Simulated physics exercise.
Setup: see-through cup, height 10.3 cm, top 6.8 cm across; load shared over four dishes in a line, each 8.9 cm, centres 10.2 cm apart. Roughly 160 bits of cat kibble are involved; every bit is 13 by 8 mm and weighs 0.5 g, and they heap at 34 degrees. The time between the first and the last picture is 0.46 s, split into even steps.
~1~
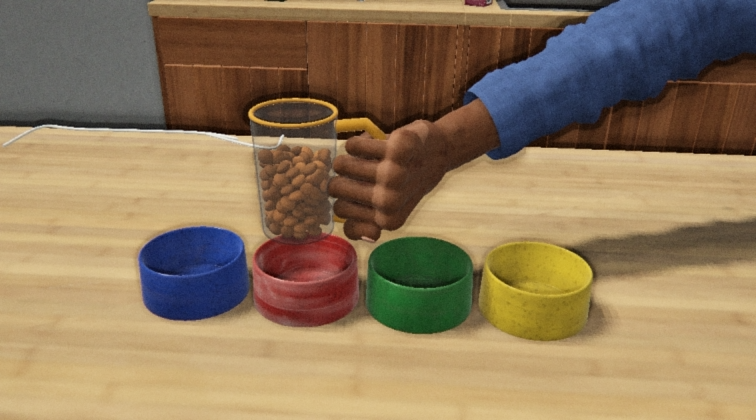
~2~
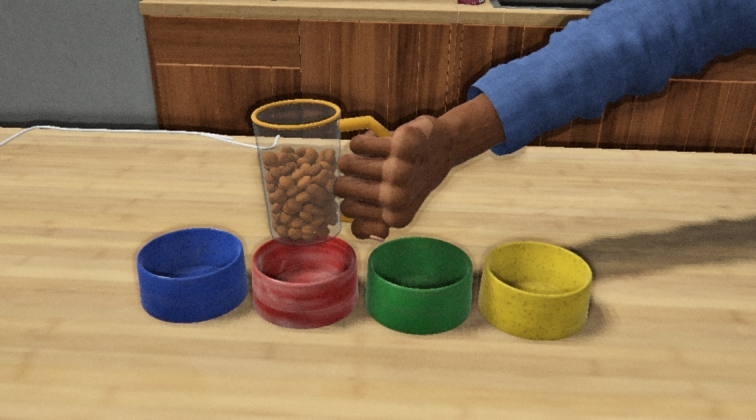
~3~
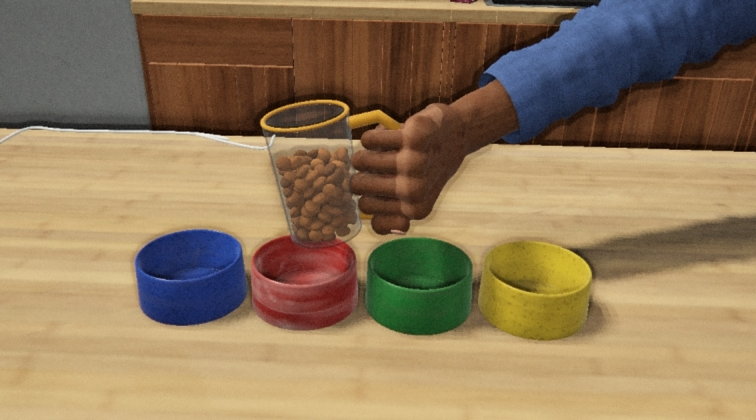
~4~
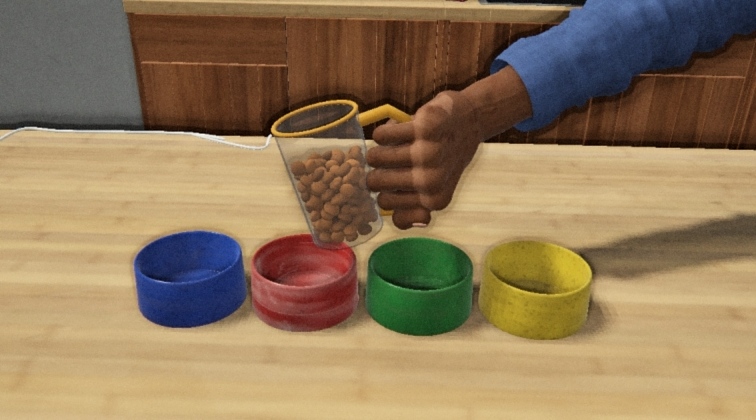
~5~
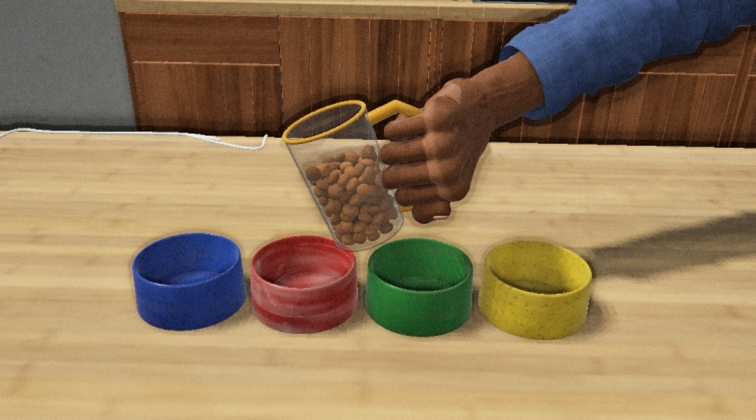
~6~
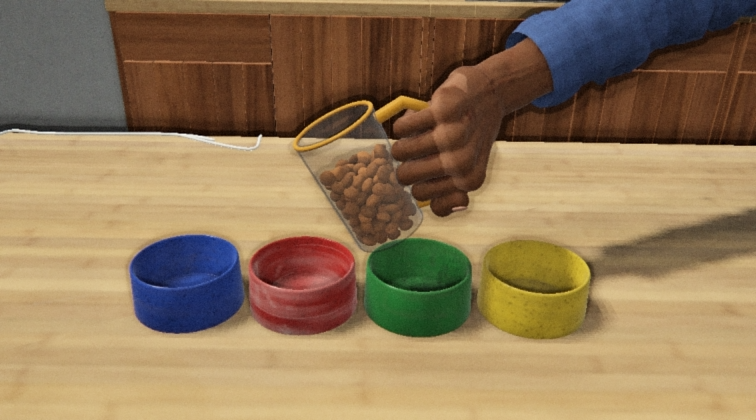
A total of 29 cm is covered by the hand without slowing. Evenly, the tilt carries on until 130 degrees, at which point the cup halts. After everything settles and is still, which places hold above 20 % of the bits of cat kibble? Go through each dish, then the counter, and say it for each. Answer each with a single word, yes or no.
Red no, blue no, green no, yellow yes, counter no.
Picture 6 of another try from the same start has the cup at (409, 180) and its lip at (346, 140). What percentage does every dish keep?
It'd finish with red at 0, blue at 0, green at 0 and yellow at 80.
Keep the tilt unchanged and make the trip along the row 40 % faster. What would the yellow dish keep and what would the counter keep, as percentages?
Yellow: 90; counter: 10.
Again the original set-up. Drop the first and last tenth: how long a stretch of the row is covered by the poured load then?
It spans about 6 centimetres along the dishes.
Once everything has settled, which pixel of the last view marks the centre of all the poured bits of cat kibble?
After settling, the middle sits near (542, 287).
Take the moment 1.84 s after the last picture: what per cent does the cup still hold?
Close to 0 per cent of the load, I'd guess.
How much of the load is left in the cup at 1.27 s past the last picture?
Roughly 95 per cent, give or take.
Then, 0.76 s after the last picture, tilt 80 degrees; cup holds 100 %.
Then, 1.27 s after the last picture, tilt 115 degrees; cup holds 95 %, yellow 5 %.
Then, 1.84 s after the last picture, tilt 130 degrees; cup holds 0 %, yellow 95 %.
In the end, red 0 %, blue 0 %, green 0 %, yellow 95 %, counter 5 %.
